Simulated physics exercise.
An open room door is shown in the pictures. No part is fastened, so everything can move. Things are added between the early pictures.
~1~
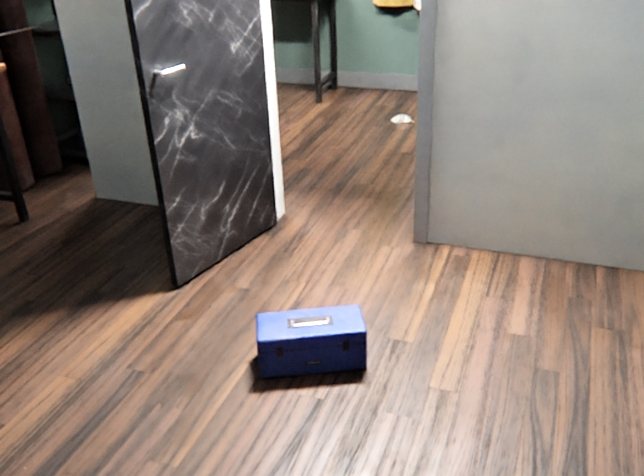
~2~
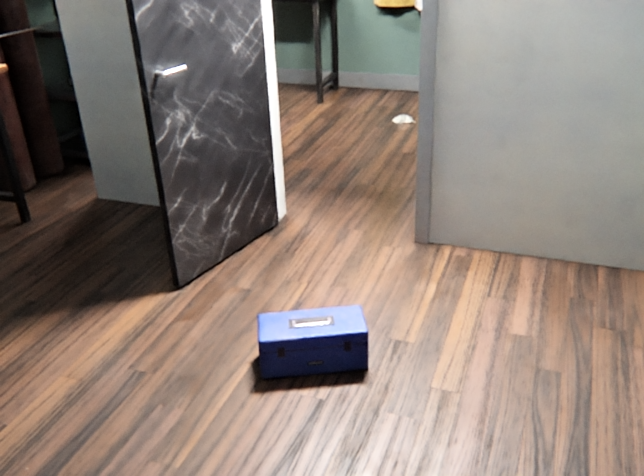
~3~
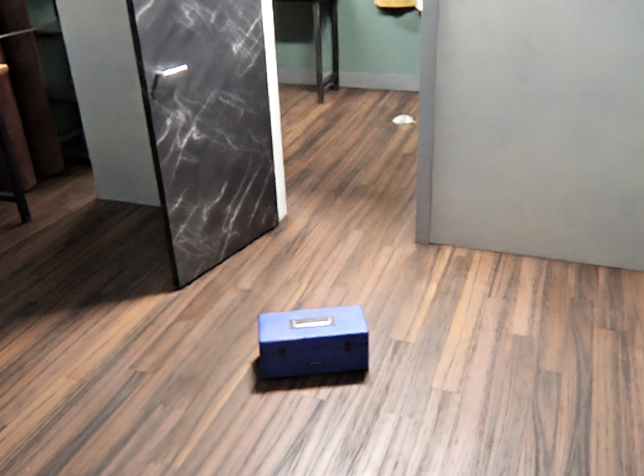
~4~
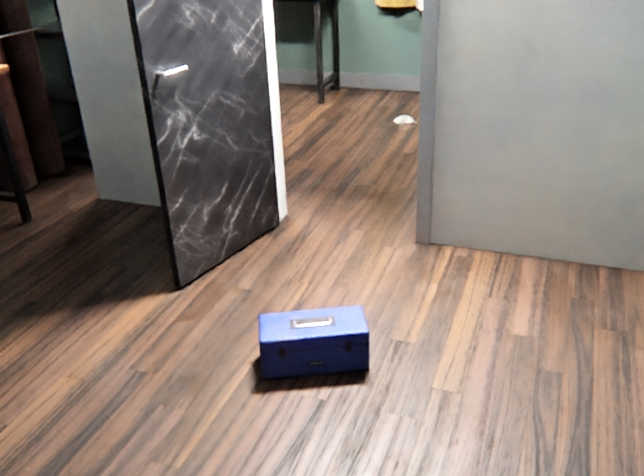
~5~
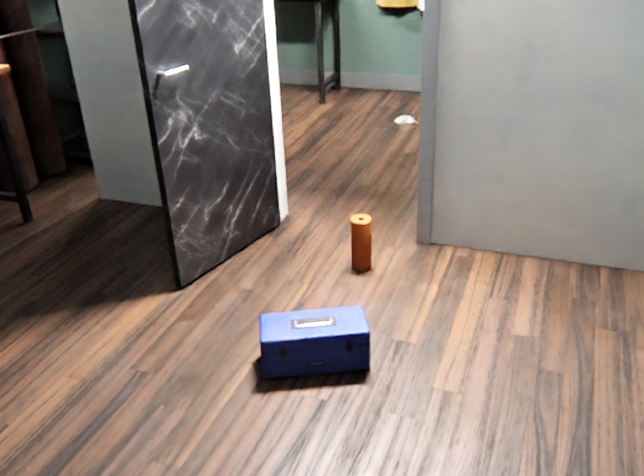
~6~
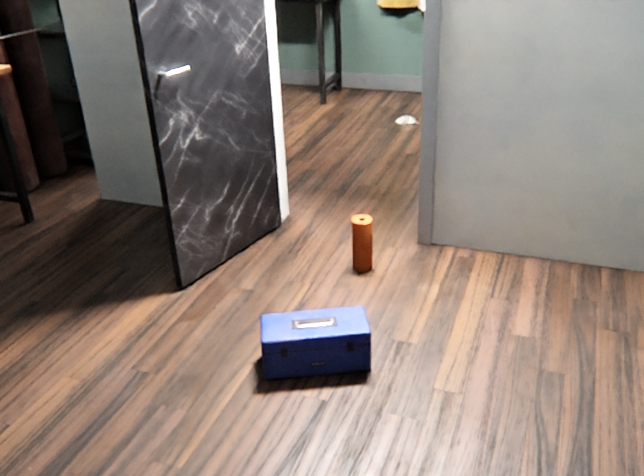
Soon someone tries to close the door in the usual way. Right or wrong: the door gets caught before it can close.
Wrong, it closes fully.
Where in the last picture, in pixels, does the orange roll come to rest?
Close to (384, 205) in the last picture.
Then, 1.20 s past the last view, door at 49°.
Then, 1.70 s past the last view, door at 12°; orange roll displaced well along near (399, 226).
Then, 2.10 s past the last view, door at 0°; orange roll rocked 55° from its first pose near (408, 203).
Finally, door at 0°; down or leaning hard on the floor, orange roll; blue toolbox still in place. Final places as the last picture's camera would see them, orange roll near (384, 205).
